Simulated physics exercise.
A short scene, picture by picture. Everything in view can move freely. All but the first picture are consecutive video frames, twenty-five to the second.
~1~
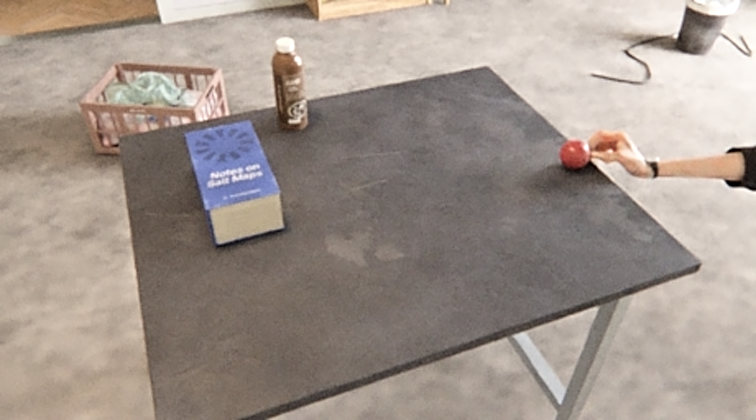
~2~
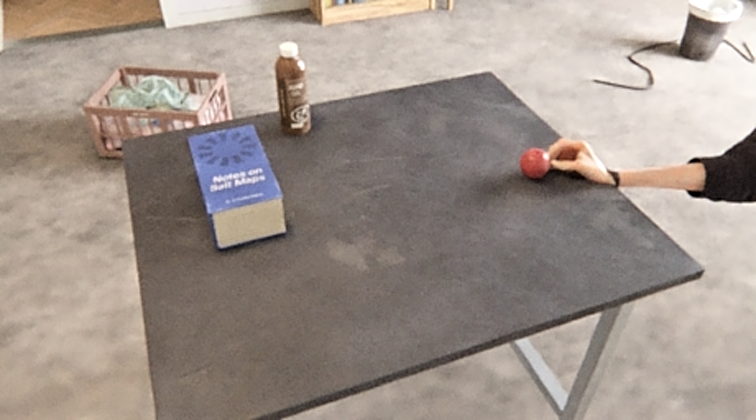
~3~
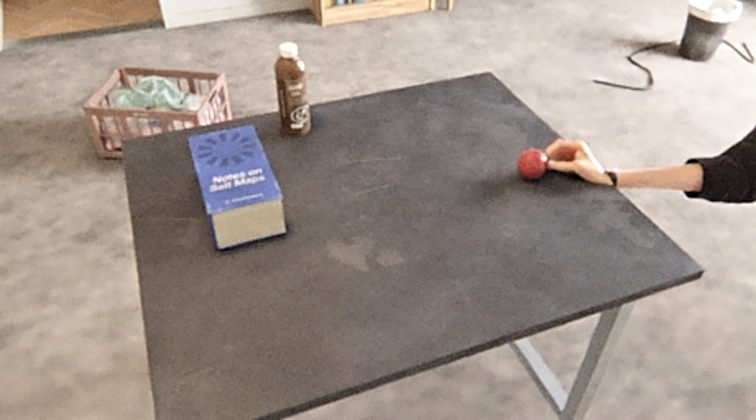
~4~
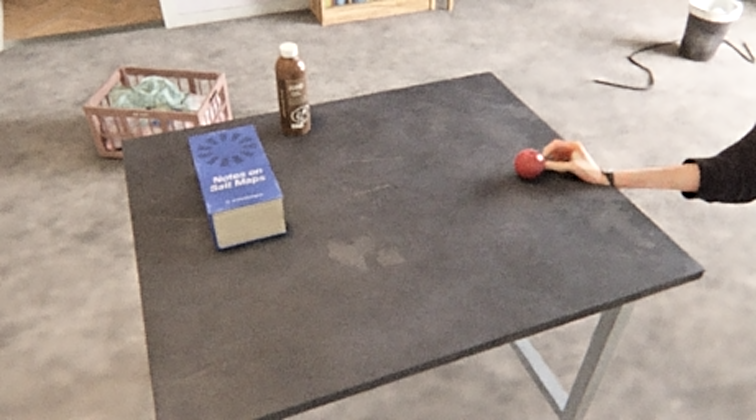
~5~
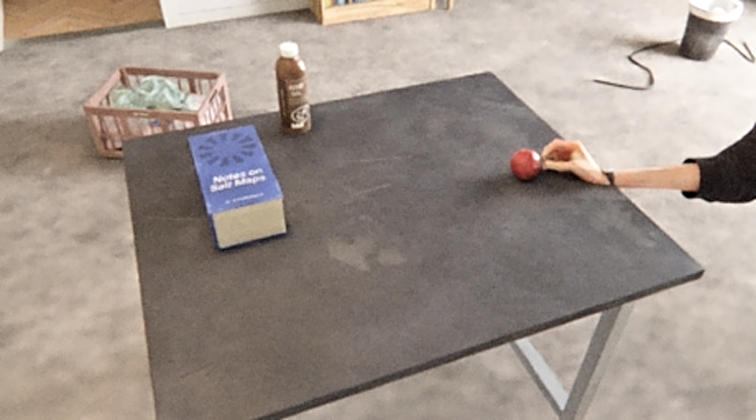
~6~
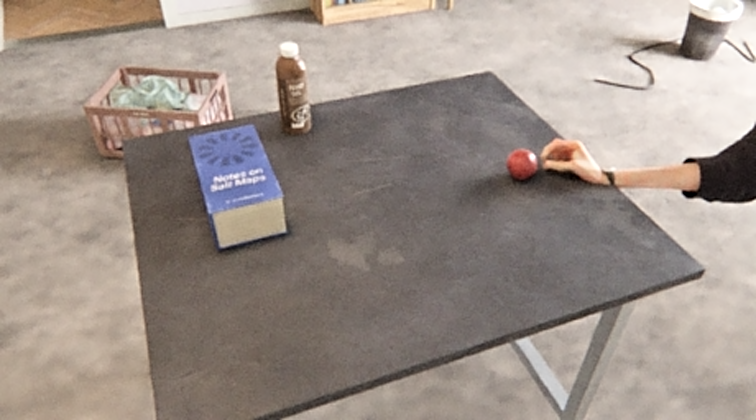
The video shows a hand moving a red apple leftward near the right side of a dark table, then the apple shifting slightly farther left from the fingers, while a blue book and a brown bottle stay still.
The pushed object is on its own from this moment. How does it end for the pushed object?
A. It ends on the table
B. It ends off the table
The answer is A.
Then, 0.10 s past the last view, red apple displaced a little near (514, 165).
Then, 0.30 s past the last view, red apple displaced about its own width near (499, 166).
Then, 0.40 s past the last view, red apple displaced about its own width near (494, 167).
Then, 0.70 s past the last view, red apple displaced well along near (483, 168).
Finally, moved from the start, red apple. Final places as the last picture's camera would see them, red apple near (481, 168).
